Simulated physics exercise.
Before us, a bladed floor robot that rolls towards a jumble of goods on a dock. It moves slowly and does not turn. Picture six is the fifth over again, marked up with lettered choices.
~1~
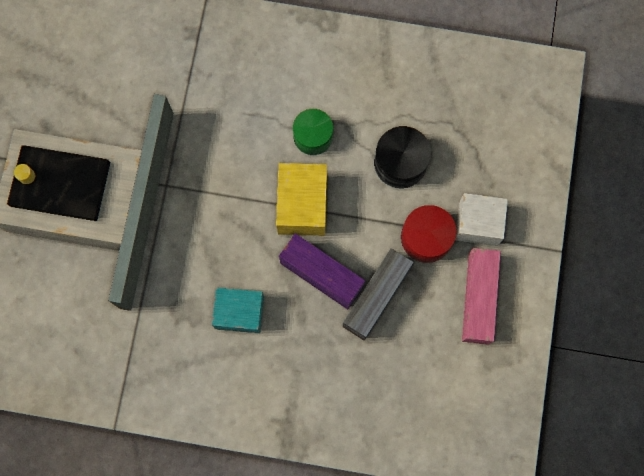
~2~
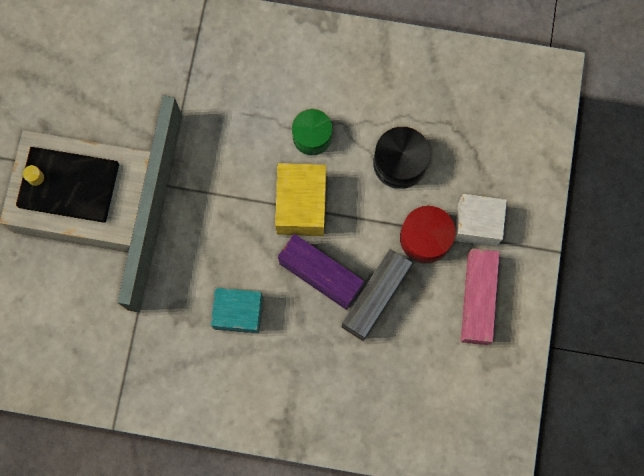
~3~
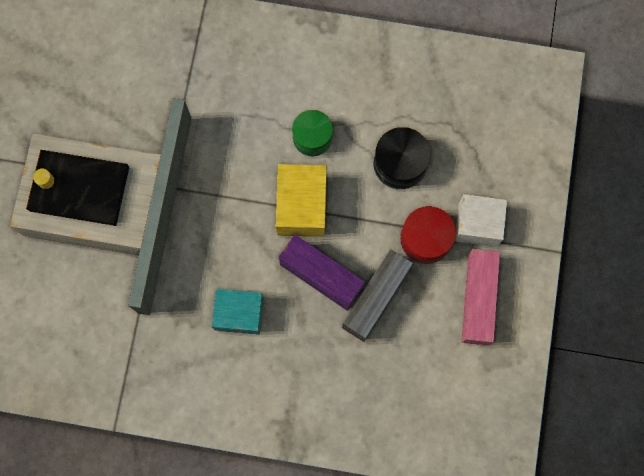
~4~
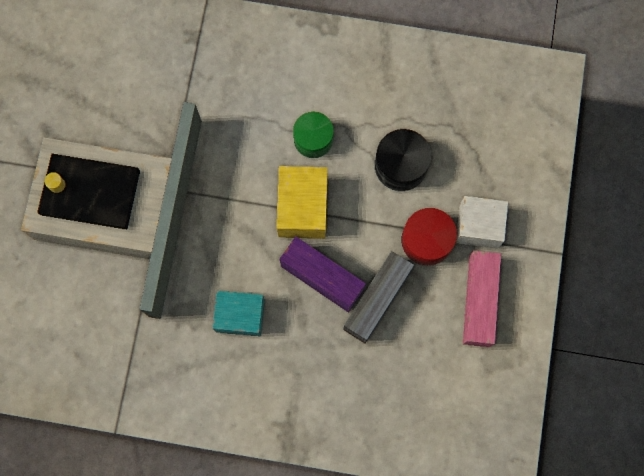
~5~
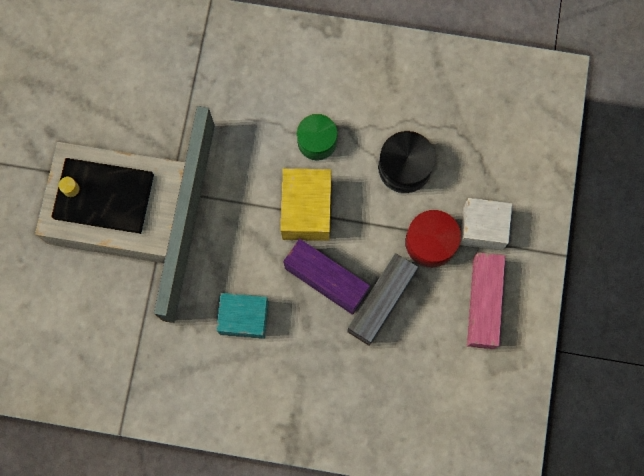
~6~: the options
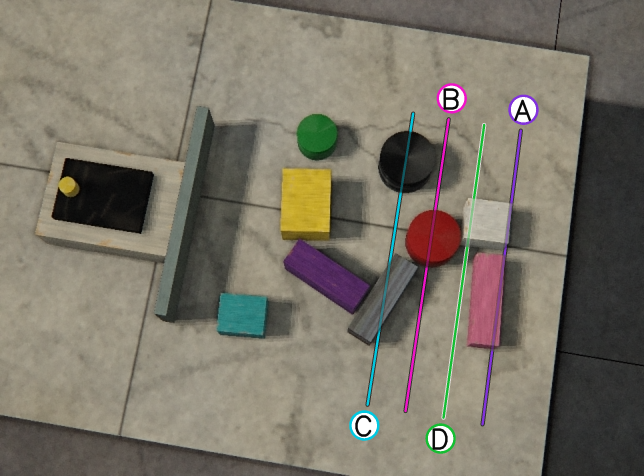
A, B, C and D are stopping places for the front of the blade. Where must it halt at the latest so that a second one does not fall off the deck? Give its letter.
As far as mark D.
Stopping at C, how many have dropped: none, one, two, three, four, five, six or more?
By then, none.
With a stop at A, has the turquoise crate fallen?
No.
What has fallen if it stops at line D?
The pink bar goes over.
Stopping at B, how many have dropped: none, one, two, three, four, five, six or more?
By then, none.
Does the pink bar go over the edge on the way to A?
Yes.
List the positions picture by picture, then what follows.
The first frame shows purple bar (322, 272); white crate (481, 220); turquoise crate (239, 311).
The second frame shows robot (74, 185); yellow crate (301, 200).
The third frame shows robot (84, 188); red canister (428, 235).
The fourth frame shows robot (96, 192); black canister (402, 161).
The fifth frame shows robot (110, 196); purple bar (326, 277); white crate (485, 225); turquoise crate (244, 316).
On the marked copy, A at (502, 272); B at (428, 260); C at (391, 254); D at (465, 266).
Taking D. A third of the way, robot (211, 213); turquoise crate (299, 326); green canister (329, 140).
Two thirds of the way, robot (312, 229); pink bar (498, 302); white crate (505, 220).
When it is over, robot (392, 243); pink bar over the edge; grey stick (540, 352); one fallen.
As for the rest, A drops four; B is within the limit but short; C is within the limit but short.
